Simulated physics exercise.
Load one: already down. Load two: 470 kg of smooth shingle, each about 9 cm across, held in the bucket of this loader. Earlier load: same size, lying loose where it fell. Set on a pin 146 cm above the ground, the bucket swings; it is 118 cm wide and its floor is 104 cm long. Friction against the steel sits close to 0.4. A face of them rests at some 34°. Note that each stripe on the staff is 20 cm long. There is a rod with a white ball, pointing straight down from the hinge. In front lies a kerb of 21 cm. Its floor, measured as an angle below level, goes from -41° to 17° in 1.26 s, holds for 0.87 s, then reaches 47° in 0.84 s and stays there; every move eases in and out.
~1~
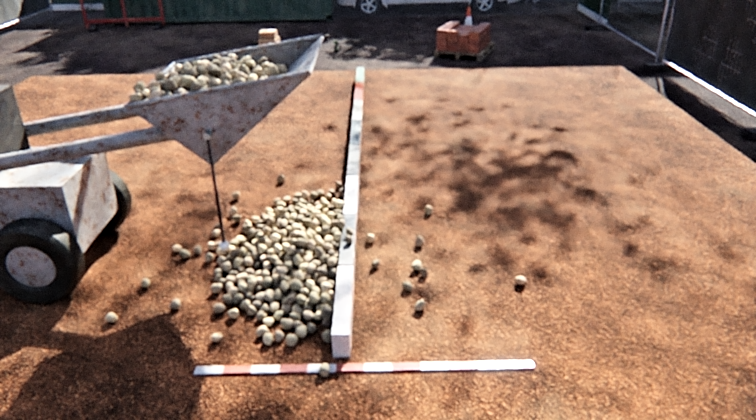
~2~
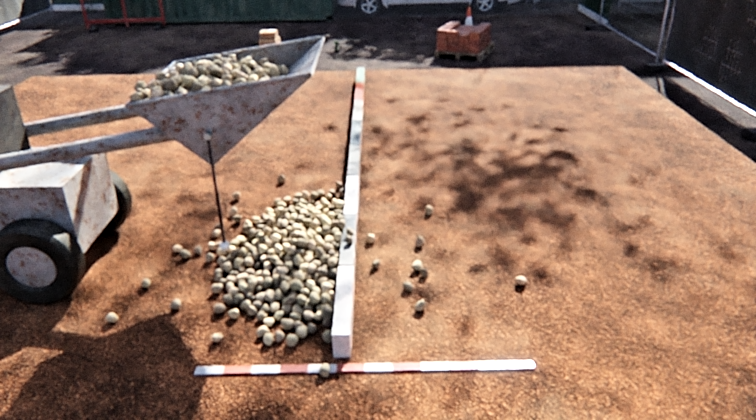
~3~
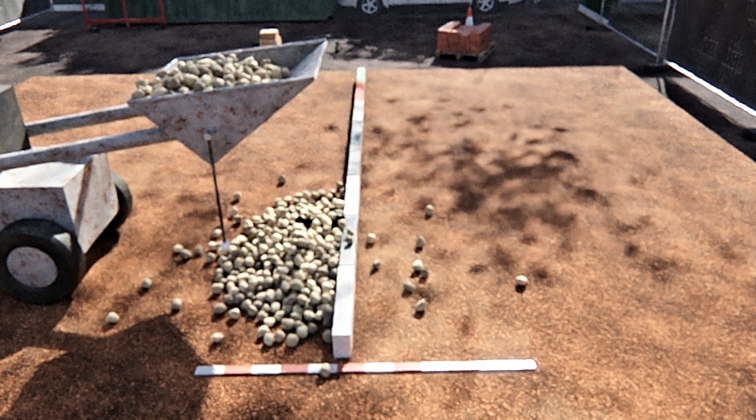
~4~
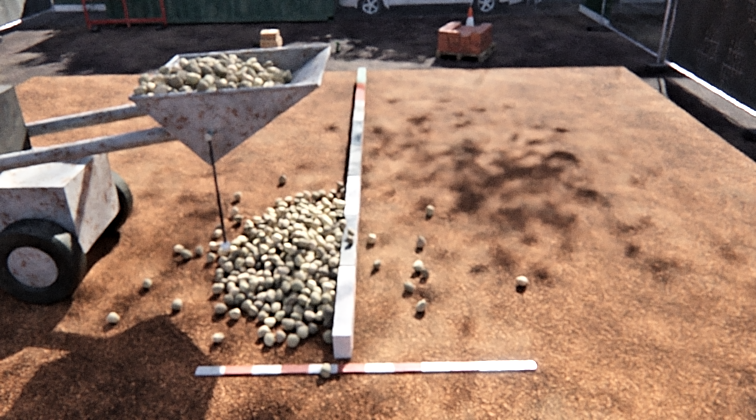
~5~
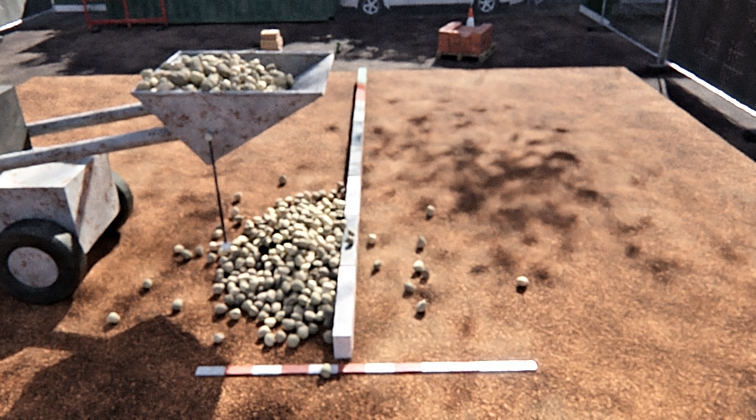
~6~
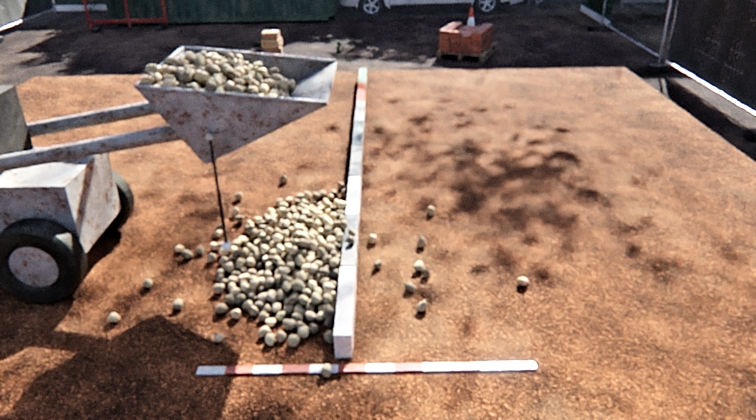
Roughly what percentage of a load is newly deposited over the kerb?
Around 80 per cent of a load is newly deposited there.
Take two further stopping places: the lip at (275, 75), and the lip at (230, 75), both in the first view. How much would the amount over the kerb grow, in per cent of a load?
Near 50 in a hundred first, near 20 in a hundred second.
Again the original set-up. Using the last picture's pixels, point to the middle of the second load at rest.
Roughly at (387, 249) in the last picture.
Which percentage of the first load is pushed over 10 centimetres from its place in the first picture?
0 per cent.
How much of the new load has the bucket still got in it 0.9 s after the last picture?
95 % still inside.
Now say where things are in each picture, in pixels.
The first picture shows lip at (310, 73), floor tilted -41°, highest stones at (231, 66). The earlier load is highest near (309, 230), 28 cm above ground level, 98 % on this side of the kerb, 2 % over the kerb.
The second picture shows lip at (312, 74), floor tilted -40°, highest stones at (228, 66).
The third picture shows lip at (315, 79), floor tilted -38°, highest stones at (217, 66).
In the fourth picture, the bucket is at -35°, its lip at (319, 85); the top of the load is at (209, 65).
In the fifth picture, the bucket is at -30°, its lip at (323, 94); the top of the load is at (203, 64).
The sixth picture shows lip at (327, 104), floor tilted -25°, highest stones at (189, 62).
Then, 0.5 s after the last picture the floor is at 8°; in per cent of one load, 100 in the bucket, 98 on this side of the kerb, 2 over the kerb; the foremost stones are at (428, 264).
Then, 0.9 s after the last picture the floor is at 17°; in per cent of one load, 94 in the bucket, 104 on this side of the kerb, 2 over the kerb; the foremost stones are at (428, 264).
Then, 3.0 s after the last picture the floor is at 47°; in per cent of one load, 0 in the bucket, 118 on this side of the kerb, 82 over the kerb; the foremost stones are at (591, 265).
Then, 5.8 s after the last picture the floor is at 47°; in per cent of one load, 0 in the bucket, 118 on this side of the kerb, 82 over the kerb; the foremost stones are at (592, 265). Net gain over the kerb, 80.
